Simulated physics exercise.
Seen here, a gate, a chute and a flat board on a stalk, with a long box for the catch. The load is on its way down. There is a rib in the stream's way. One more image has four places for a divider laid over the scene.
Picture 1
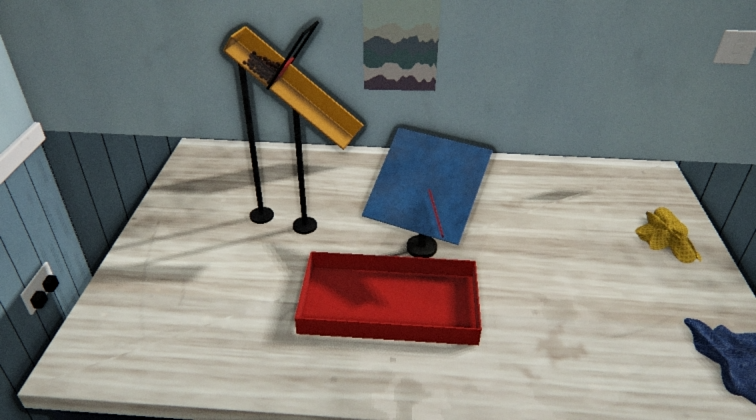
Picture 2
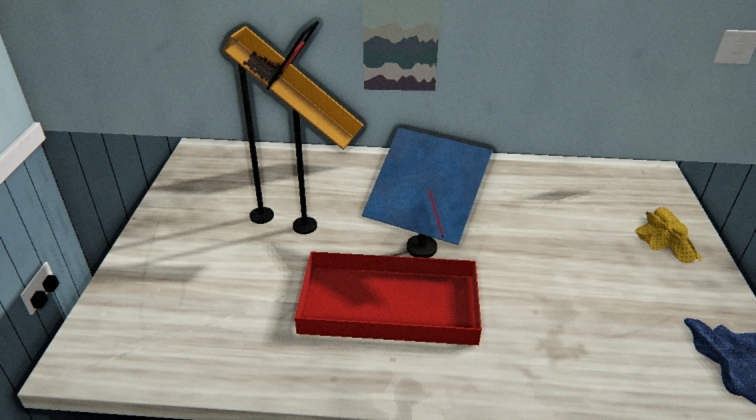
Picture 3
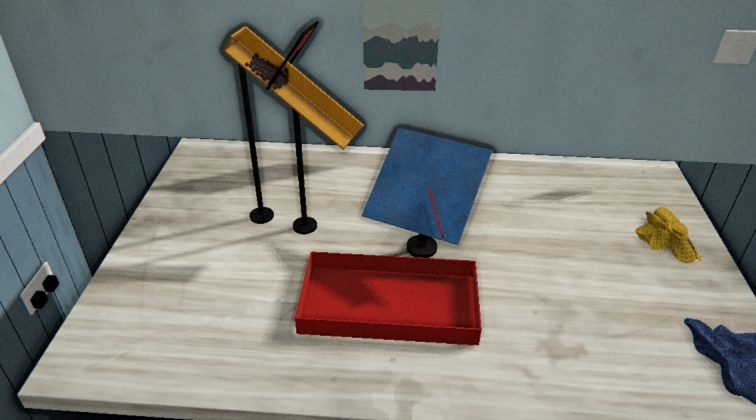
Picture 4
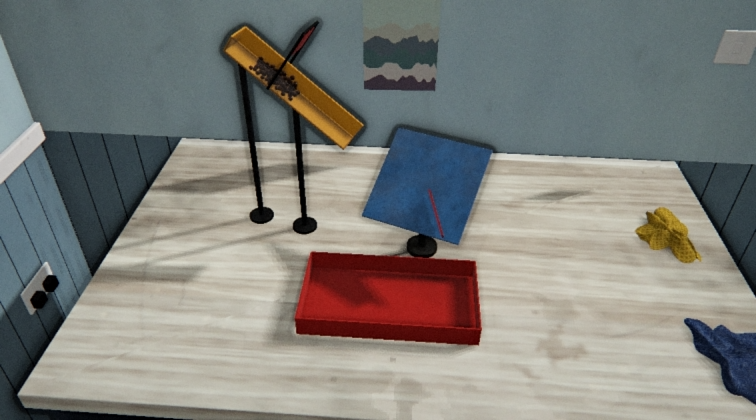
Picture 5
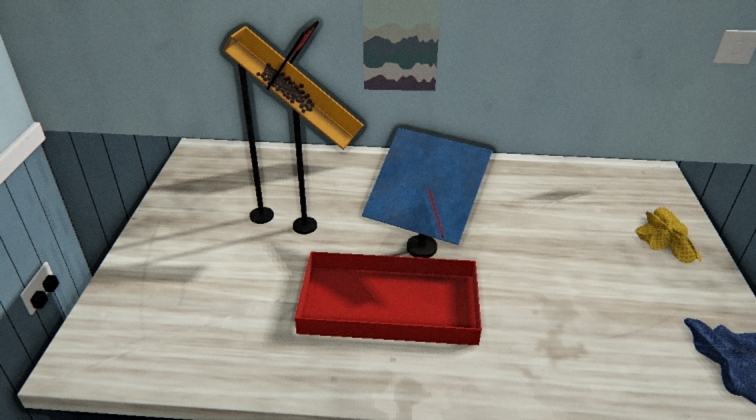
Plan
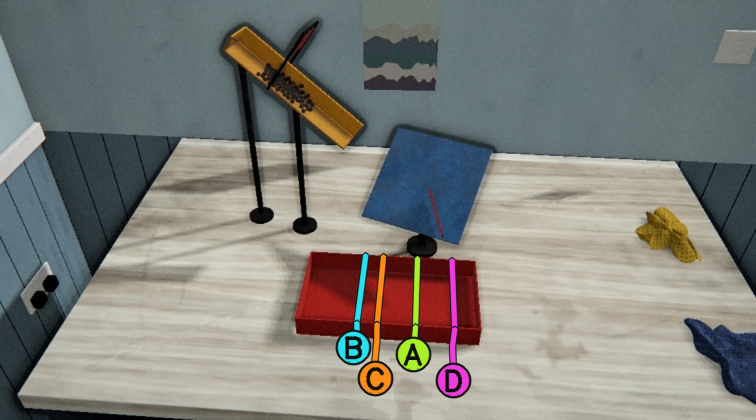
A tilted orange chute on two black stands rises at the left of a pale wooden tabletop, seen from above and in front by a still camera in a blue-walled room. A blue board with a thin red rib leans on a short stalk near the centre, behind an empty red box, with crumpled yellow and blue cloths at right. Small dark brown balls slide down the chute, spreading out past the upright black-and-red gate.
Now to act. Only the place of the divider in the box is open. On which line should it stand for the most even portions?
Use line A.
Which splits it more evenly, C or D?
C it is.
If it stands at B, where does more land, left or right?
Right.
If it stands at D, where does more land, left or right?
More lands on the left.
On the marked copy, line A crosses the front rim at (415, 325); line B crosses the front rim at (357, 322); line C crosses the front rim at (377, 323); line D crosses the front rim at (454, 328).
For line A, of what is caught, about a third on the left of the divider, about two thirds on the right.
For line B, of what is caught, a small part on the left of the divider, nearly all on the right.
For line C, of what is caught, a small part on the left of the divider, most on the right.
For line D, of what is caught, nearly all on the left of the divider, a stray few on the right.
